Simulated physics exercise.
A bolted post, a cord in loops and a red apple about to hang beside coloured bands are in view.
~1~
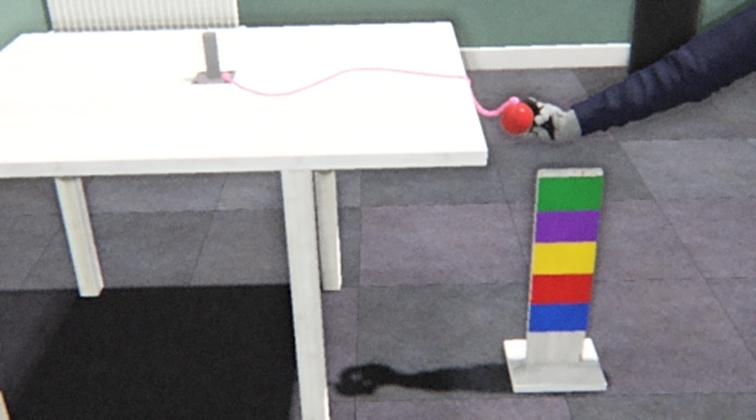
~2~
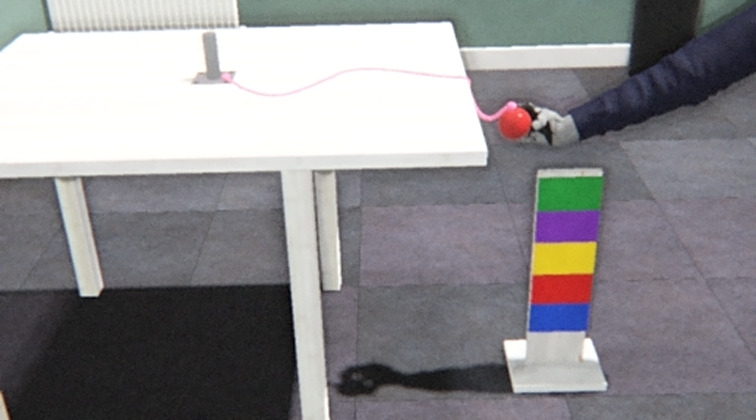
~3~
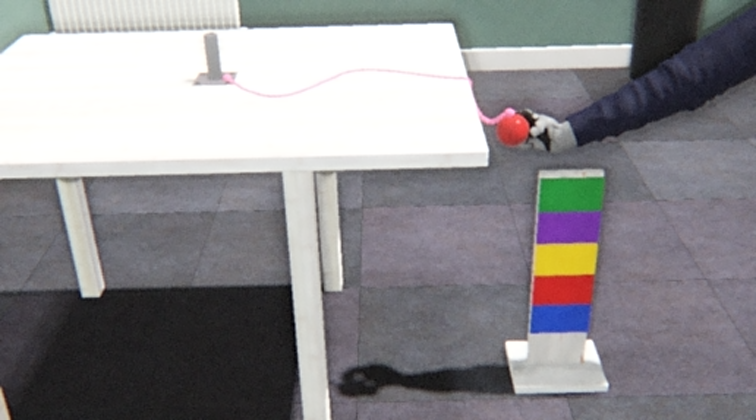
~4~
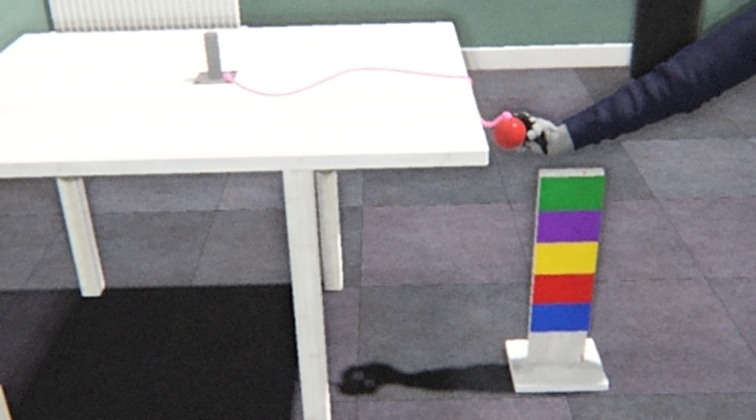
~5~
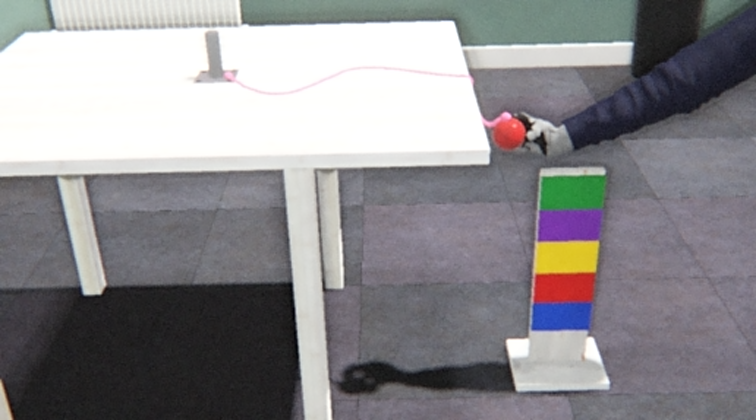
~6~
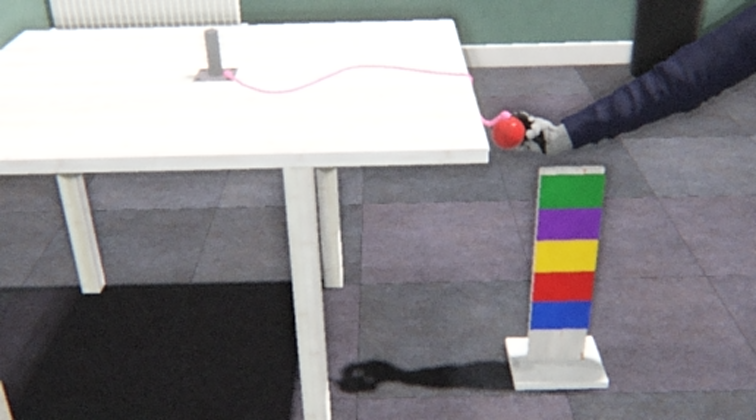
The clip opens on a gloved hand holding a red ball-like object on a pink cord at the right edge of a white table, above a stand with five coloured bands. The hand lowers the object slightly, drifting a little left, then stays nearly still.
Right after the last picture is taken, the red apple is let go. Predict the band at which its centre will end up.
I predict the purple band.
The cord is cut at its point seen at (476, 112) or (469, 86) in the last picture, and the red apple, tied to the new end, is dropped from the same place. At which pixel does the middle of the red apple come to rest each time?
Roughly at (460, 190) the first time and at (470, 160) the second.
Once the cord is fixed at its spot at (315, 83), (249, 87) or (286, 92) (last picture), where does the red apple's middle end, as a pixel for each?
In order of the tries: About (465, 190), about (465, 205), about (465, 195).
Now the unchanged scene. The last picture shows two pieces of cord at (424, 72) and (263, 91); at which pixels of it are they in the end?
The first lands at (471, 99), while the second lands at (293, 76).
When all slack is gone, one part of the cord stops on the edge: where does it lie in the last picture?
The spot located at (414, 70) in the last picture.
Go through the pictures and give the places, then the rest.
The first picture shows red apple (517, 119); green (570, 195); purple (567, 227); yellow (564, 259); red (562, 290); blue (559, 319).
The second picture shows red apple (515, 124); cord through (240, 86) (295, 92) (342, 73) (401, 71) (466, 83).
The third picture shows red apple (513, 130).
The fourth picture shows red apple (510, 134); cord through (241, 86) (296, 92) (343, 73) (403, 71) (467, 83).
The fifth picture shows red apple (509, 134).
The sixth picture shows red apple (508, 133); cord through (241, 83) (296, 89) (344, 70) (403, 69) (468, 80).
Early on, apple near (441, 220); level with purple.
Midway, apple near (479, 224); level with purple.
Finally, apple near (472, 225); level with purple. Its centre hangs level with the purple band.
